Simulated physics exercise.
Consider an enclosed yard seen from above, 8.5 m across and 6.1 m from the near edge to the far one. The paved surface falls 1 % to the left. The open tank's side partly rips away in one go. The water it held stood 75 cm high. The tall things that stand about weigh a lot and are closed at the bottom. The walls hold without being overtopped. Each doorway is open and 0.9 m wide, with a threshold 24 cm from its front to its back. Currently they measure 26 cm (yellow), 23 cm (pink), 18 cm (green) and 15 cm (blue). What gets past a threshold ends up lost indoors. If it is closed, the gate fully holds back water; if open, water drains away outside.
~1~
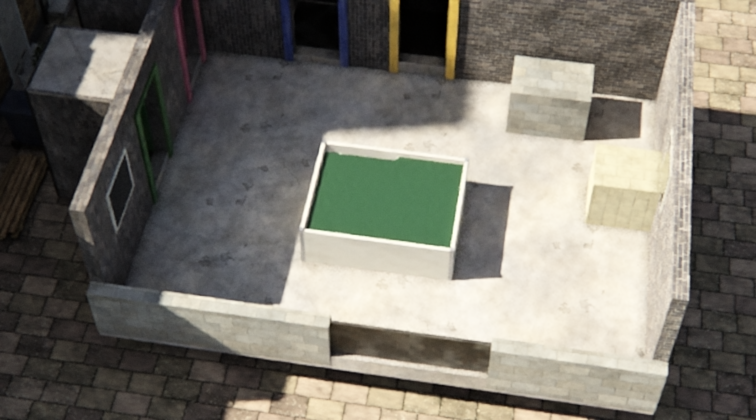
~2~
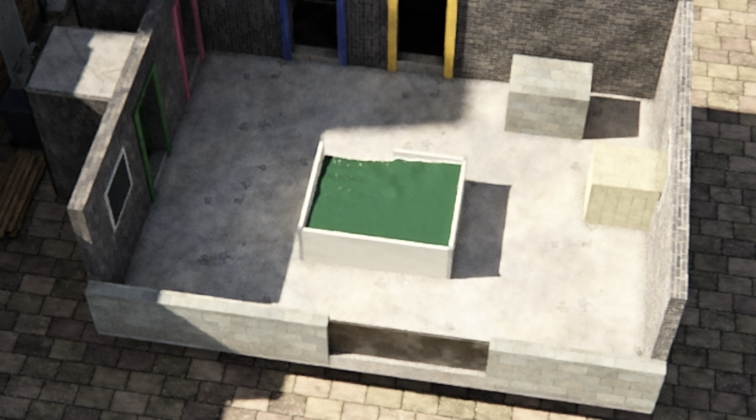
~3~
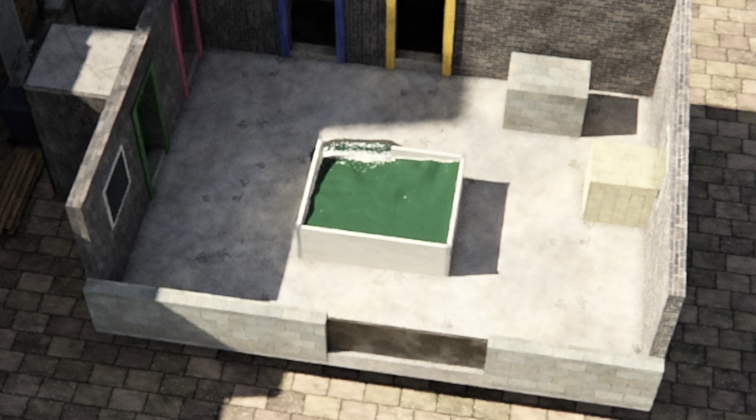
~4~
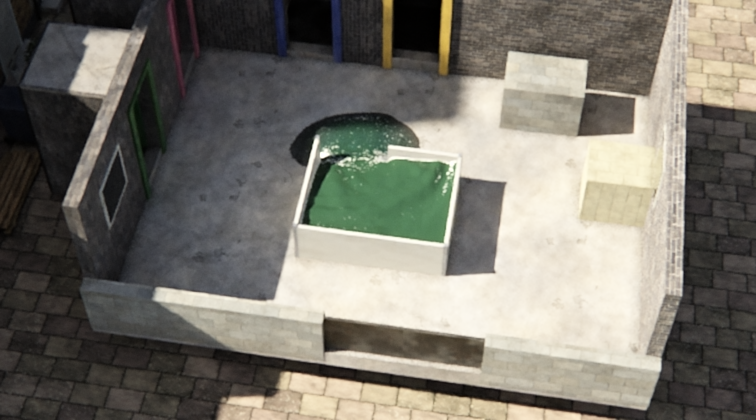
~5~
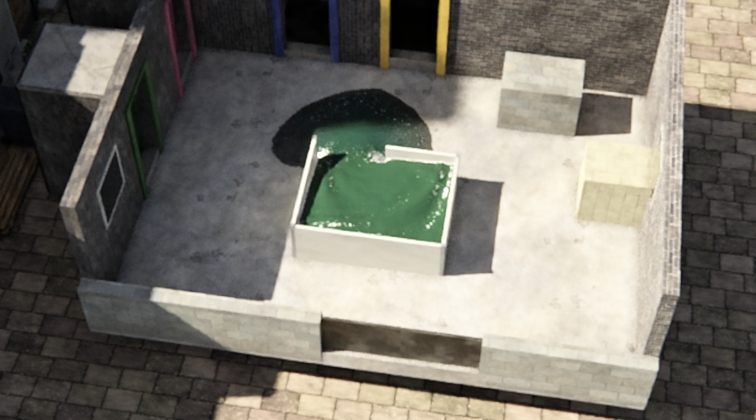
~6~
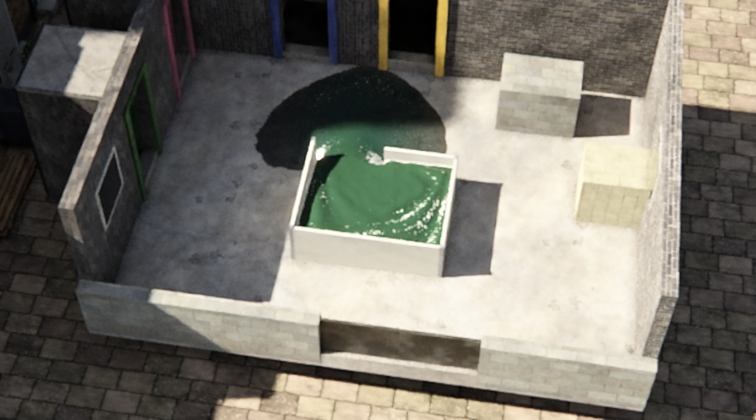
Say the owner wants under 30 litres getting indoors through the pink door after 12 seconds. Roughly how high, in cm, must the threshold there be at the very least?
At the very least some 26 cm.
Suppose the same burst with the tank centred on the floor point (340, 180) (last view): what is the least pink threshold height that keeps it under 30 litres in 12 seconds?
About 26 cm.
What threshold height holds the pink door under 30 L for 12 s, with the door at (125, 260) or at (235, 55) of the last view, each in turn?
Roughly 9.0 cm for the first and 21 cm for the second.
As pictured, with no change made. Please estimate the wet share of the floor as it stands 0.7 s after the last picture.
The wet part is about 20 per cent.
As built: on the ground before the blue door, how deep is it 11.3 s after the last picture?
It comes to about 8.5 centimetres deep.
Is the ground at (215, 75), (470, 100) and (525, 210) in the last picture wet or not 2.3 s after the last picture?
In order: Soaked, soaked, untouched.
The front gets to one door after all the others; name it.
Answer: Green.
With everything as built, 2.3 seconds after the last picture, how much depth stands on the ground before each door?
Centimetres: Yellow = 23, pink = 30, green = 0, blue = 24.
Then, 0.7 s after the last picture water covers 20 % of the floor, deepest (40 cm) near (341, 167); it has not reached the pink door.
Then, 2.3 s after the last picture water covers 30 % of the floor, deepest (38 cm) near (195, 53); 30 cm at the pink door, 23 litres in over its 23 cm threshold.
Then, 11.3 s after the last picture water covers 95 % of the floor, deepest (14 cm) near (185, 80); 14 cm at the pink door, 53 litres in over its 23 cm threshold.
At the pink door as built, the water peaked near 31 cm, 1.7 s after the last picture.
Run again over the same 12 s with other heights there, 44 litres in over 24 cm, 7 litres over 33 cm. The limit of 30 litres is kept from about 26 cm up.
